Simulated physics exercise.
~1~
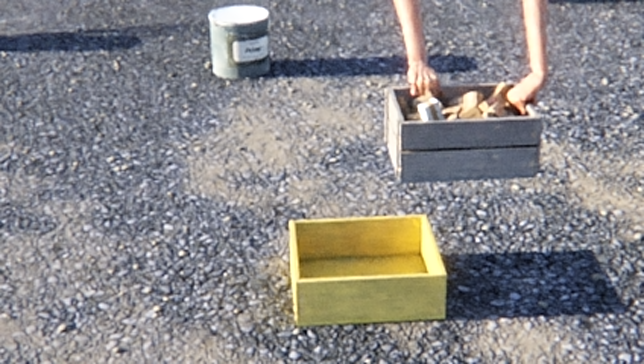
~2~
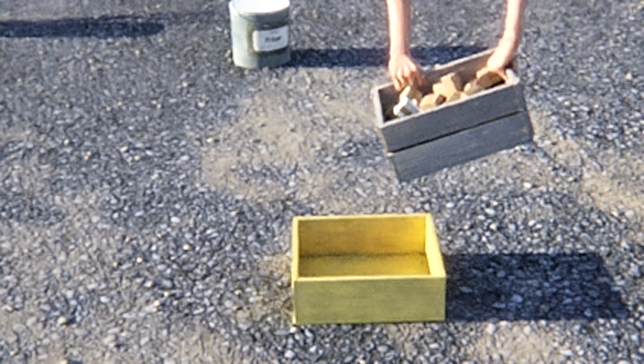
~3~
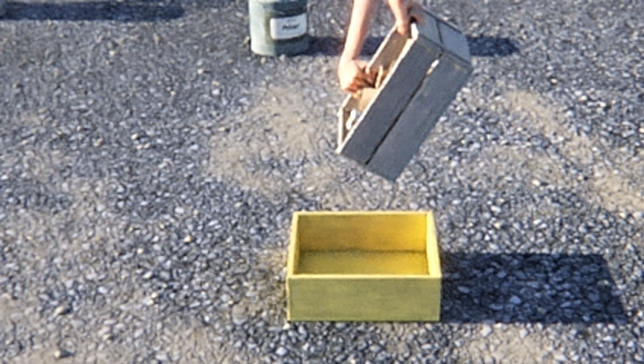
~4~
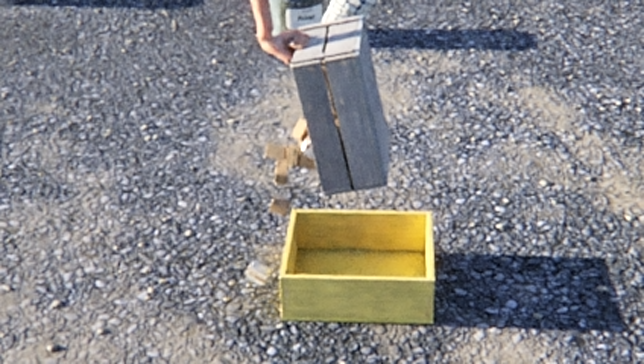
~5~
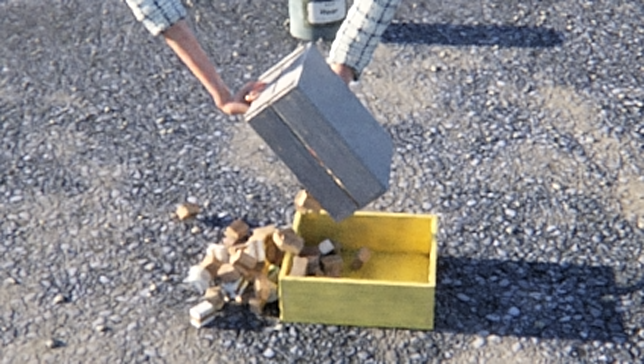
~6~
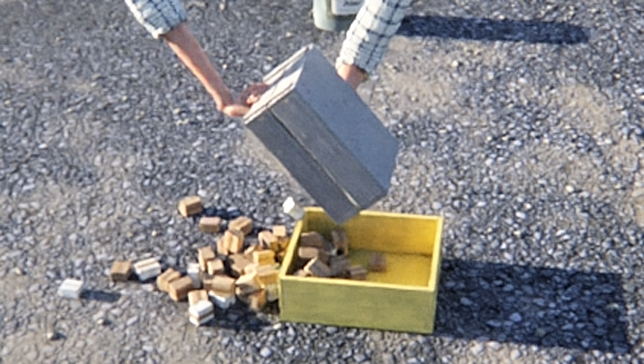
To begin with, two hands hold a grey wooden box full of small brown and pale blocks above and behind an empty yellow tray on sunlit gravel, with a labelled pot standing farther back. The hands lift the box and tilt it to the left, steeper and steeper. Once it tips past upright, the first blocks drop out toward the tray's left side. More tumble down, piling against that side while some land inside. Finally the box hangs almost upside down, with some blocks in the tray and more scattered over the gravel to its left.
